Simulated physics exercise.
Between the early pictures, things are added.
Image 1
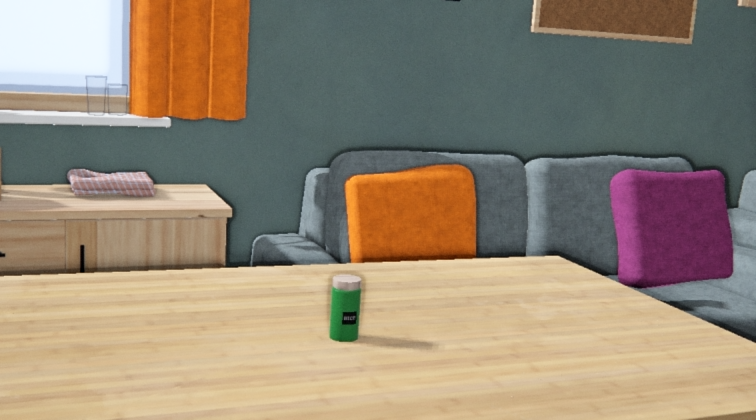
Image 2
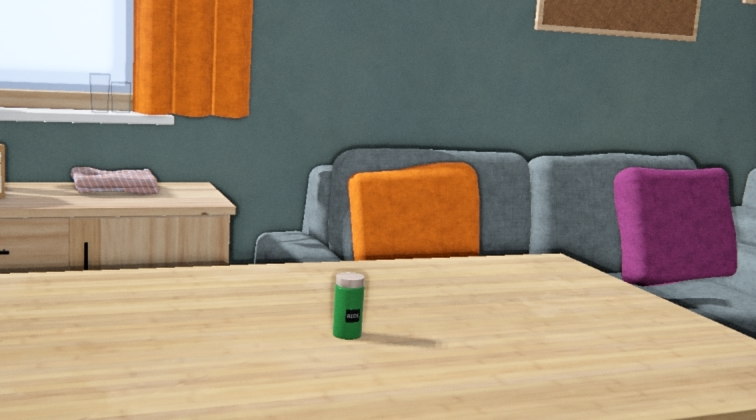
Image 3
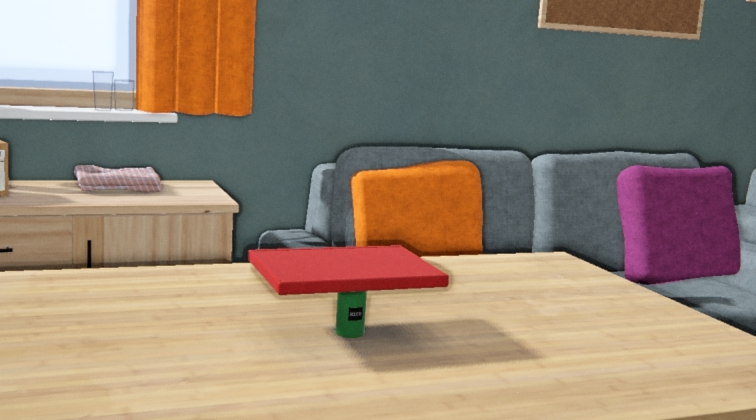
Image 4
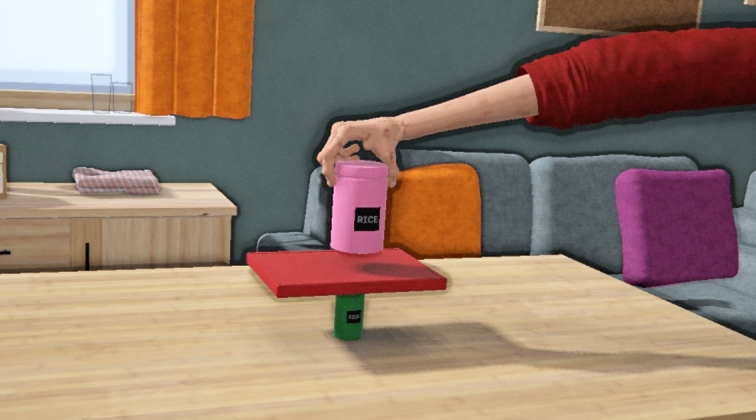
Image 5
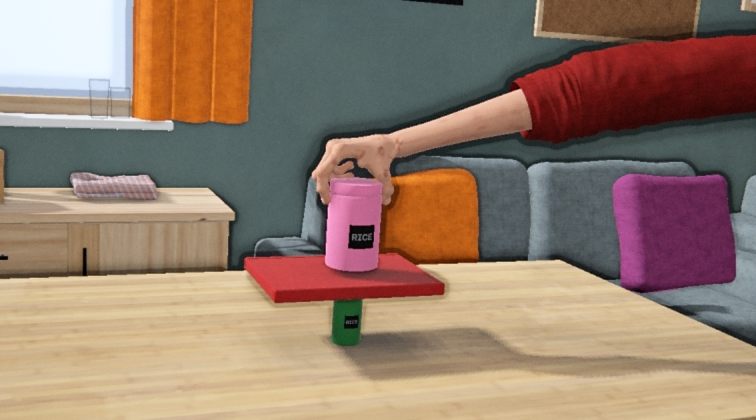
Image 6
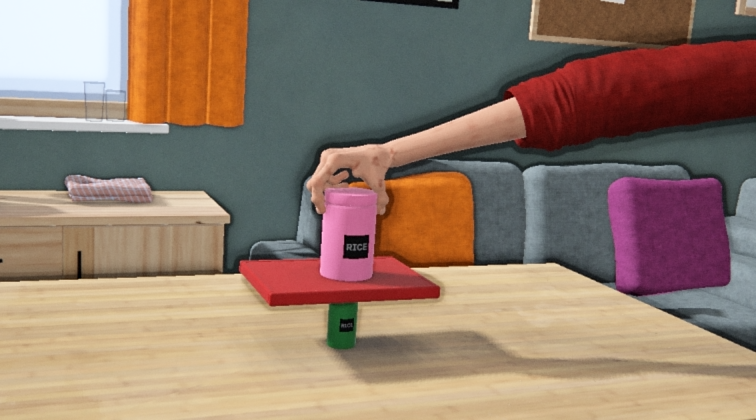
In a living room, a red board appears atop a small green jar on a wooden table, and a hand lowers a pink rice jar onto it.
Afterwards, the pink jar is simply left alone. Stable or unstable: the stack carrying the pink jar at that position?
Stable.
Then, 0.20 s after the last picture, nothing has stirred.
Then, 0.50 s after the last picture, pink jar resting near (349, 234).
At rest, all 3 in place. Seen from the same camera at the end, pink jar near (349, 234). The stack holds.
